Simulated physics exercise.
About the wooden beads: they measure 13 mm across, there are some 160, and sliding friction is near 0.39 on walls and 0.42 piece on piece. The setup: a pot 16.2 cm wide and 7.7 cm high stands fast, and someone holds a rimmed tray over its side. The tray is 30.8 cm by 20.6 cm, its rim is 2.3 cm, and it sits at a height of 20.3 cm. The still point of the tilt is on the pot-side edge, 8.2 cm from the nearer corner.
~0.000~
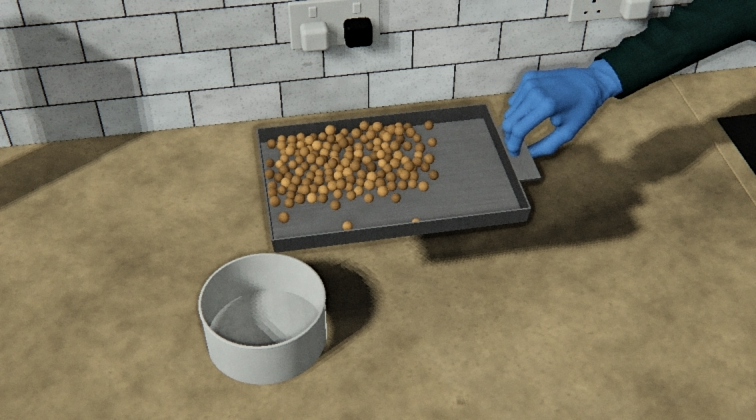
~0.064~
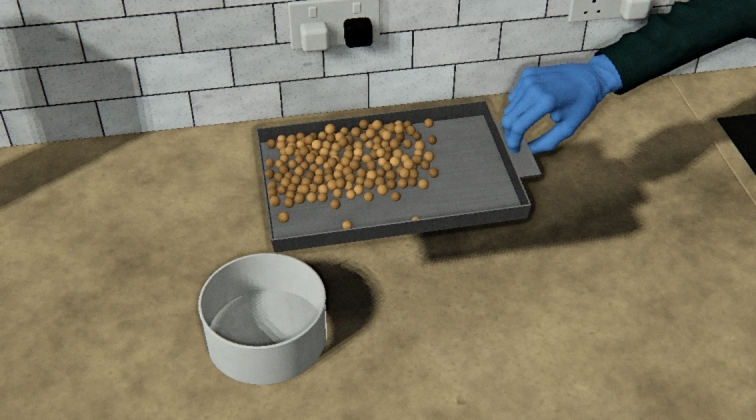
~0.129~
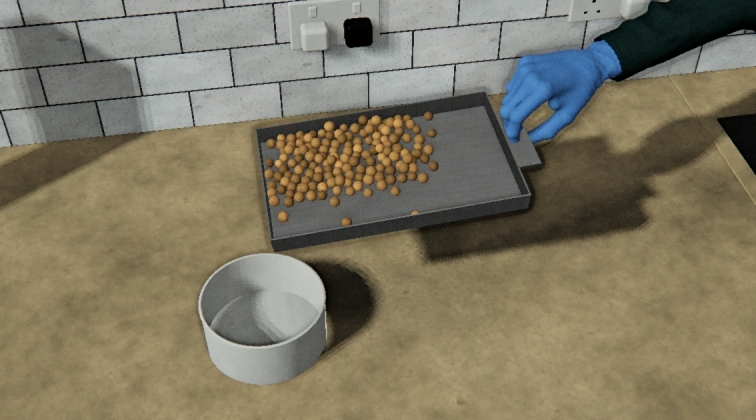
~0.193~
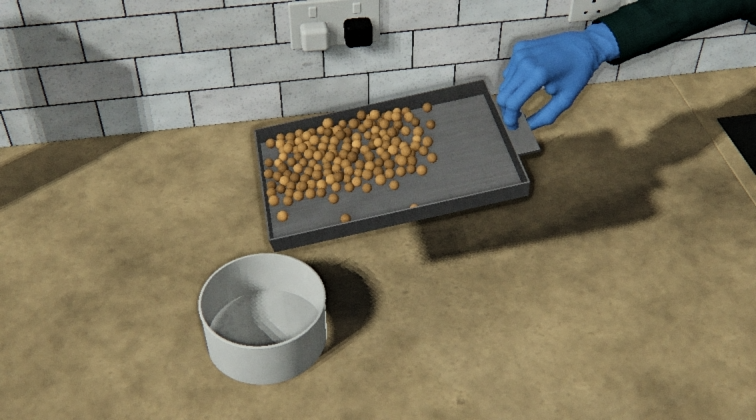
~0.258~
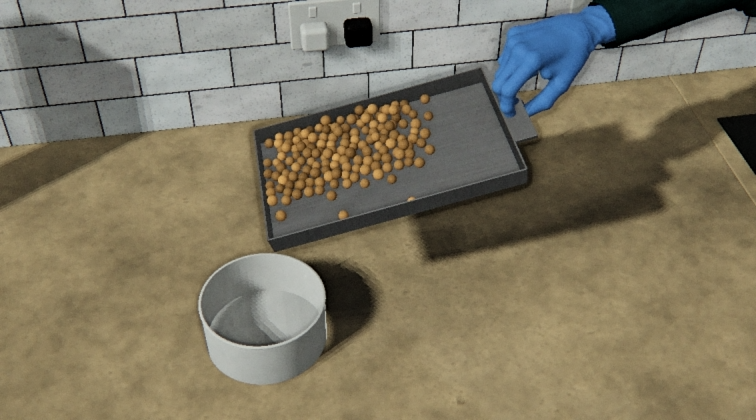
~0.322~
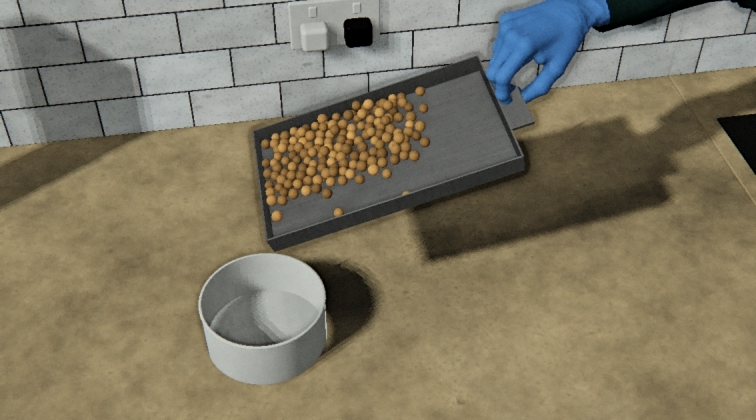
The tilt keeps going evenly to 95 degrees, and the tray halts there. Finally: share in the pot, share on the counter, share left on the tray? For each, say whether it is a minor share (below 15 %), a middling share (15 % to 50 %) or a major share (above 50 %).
In the end pot: Will probably see a middling number, counter: Will probably see over half the pieces, left on the tray: Will probably see a small number.
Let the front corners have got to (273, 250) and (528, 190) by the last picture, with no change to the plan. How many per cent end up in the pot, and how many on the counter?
In the pot: 75 per cent; on the counter: 20 per cent.
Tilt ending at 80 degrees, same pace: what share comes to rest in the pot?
Pot share: About 0 per cent.
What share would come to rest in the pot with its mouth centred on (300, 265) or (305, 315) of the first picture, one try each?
Estimates: 5 % and 0 %, in that order.
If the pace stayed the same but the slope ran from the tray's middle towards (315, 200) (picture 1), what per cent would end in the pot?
Roughly 60 per cent.
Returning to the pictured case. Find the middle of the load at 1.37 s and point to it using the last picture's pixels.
Approximately (266, 144) in the final picture.
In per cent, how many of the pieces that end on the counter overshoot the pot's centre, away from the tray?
About 80 percent of the spill.
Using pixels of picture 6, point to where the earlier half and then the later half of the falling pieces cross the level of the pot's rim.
Roughly (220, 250) to start, and after that (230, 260).
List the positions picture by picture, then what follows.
The first picture shows tray tilt 0 degrees, front corners at (274, 238) and (528, 207); middle of the pieces at (346, 163); pot at (262, 298).
The second picture shows tray tilt 1 degrees, front corners at (273, 238) and (528, 204); middle of the pieces at (346, 162).
The third picture shows tray tilt 4 degrees, front corners at (272, 238) and (528, 194), lowest corner left back; middle of the pieces at (345, 159).
The fourth picture shows tray tilt 8 degrees, front corners at (271, 238) and (527, 181), lowest corner left back; middle of the pieces at (344, 155).
The fifth picture shows tray tilt 12 degrees, front corners at (269, 238) and (524, 168), lowest corner left back; middle of the pieces at (342, 151).
The sixth picture shows tray tilt 16 degrees, front corners at (268, 239) and (521, 156), lowest corner left back; middle of the pieces at (339, 148); pot at (262, 298). Its pace works out near 60 degrees a second.
After 0.95 s, tilt 53 degrees; the tray holds 100 %, the pot 0 %.
Then, at 1.37 s, tilt 78 degrees; the tray holds 95 %, the pot 0 %.
After 1.87 s, tilt 95 degrees; the tray holds 30 %, the pot 0 %.
At rest (3.2 s), pot 25 %, counter 75 %, tray 0 %.
